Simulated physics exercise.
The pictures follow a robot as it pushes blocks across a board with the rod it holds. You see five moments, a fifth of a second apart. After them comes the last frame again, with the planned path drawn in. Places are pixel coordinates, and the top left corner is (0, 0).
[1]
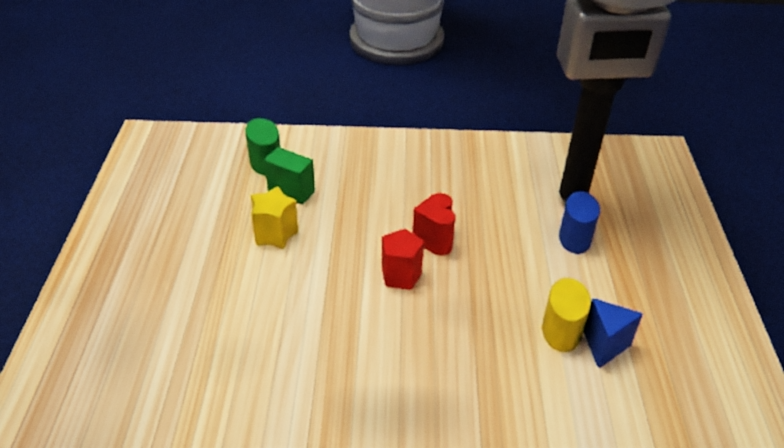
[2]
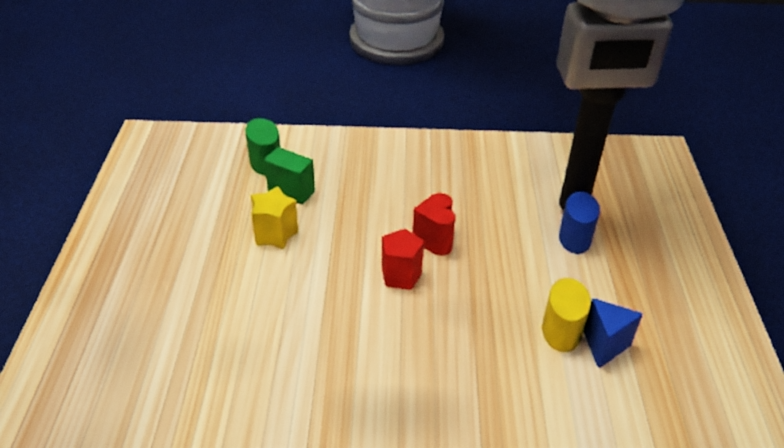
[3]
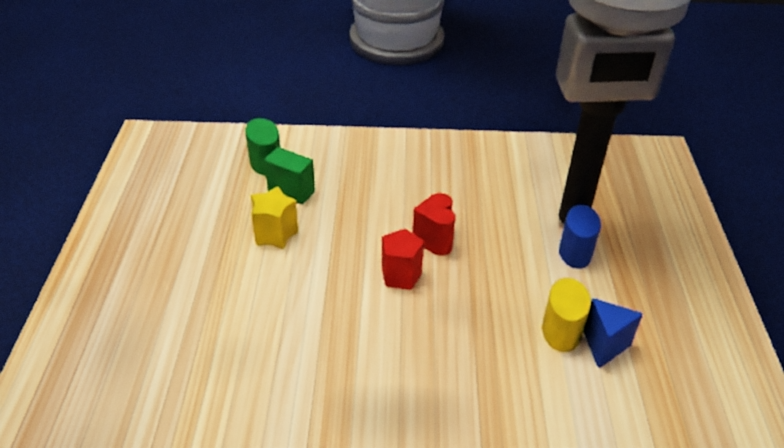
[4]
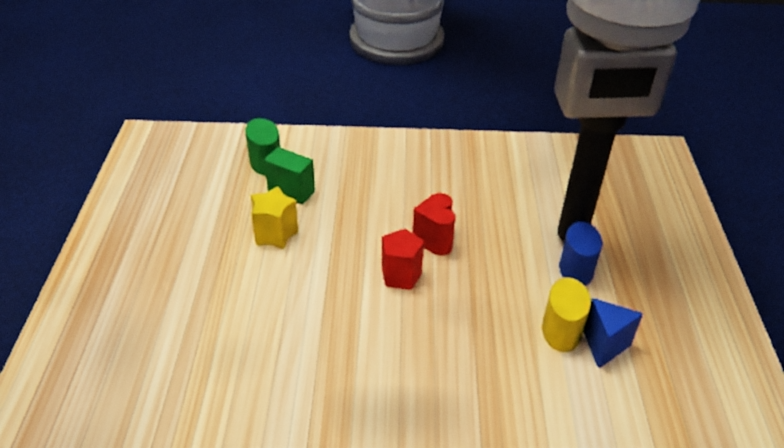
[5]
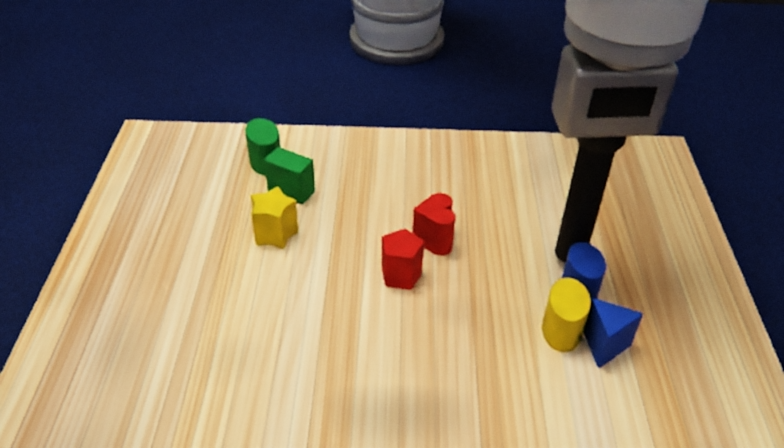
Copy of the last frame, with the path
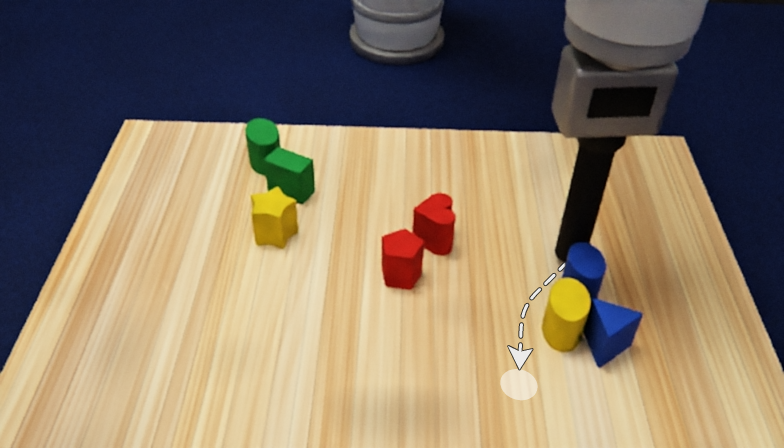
On a wooden table, a robot arm's black rod pushes the blue cylinder toward the viewer.
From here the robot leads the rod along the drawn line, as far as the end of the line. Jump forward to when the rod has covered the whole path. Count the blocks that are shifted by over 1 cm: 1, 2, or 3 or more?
When the path ends, I think you'll find one block out of place by more than 1 cm.
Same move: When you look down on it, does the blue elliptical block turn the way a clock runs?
Answer: No.
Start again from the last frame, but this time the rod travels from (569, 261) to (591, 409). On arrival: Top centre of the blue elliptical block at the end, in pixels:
I'd expect the centre of its top face to be at (637, 320).
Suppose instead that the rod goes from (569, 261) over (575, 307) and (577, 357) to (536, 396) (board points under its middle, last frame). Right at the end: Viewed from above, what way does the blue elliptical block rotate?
Viewed from above: Anti-clockwise.
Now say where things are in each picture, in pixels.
Rod tip at (573, 195); block tops, yellow elliptical block at (570, 298); blue elliptical block at (583, 206); blue three-sided block at (615, 315), in the first frame.
Rod at (573, 205); blocks unchanged, in the second frame.
Rod at (573, 218); blue elliptical block at (584, 220), in the third frame.
Rod at (572, 234); blue elliptical block at (585, 238), in the fourth frame.
Rod at (570, 254); yellow elliptical block at (570, 298); blue elliptical block at (587, 259); blue three-sided block at (615, 315), in the fifth frame.
Path on the board, from (569, 261) by way of (537, 292) and (521, 333) to (519, 384).
On the path given first. One third of the way, rod at (538, 286); yellow elliptical block at (570, 303); blue elliptical block at (589, 274), turned 55° anticlockwise.
Two thirds of the way, rod at (522, 328); yellow elliptical block at (570, 303); blue elliptical block at (589, 274), turned 55° anticlockwise.
At the end, rod at (520, 377); yellow elliptical block at (570, 303); blue elliptical block at (589, 274), turned 55° anticlockwise; blue three-sided block in place.
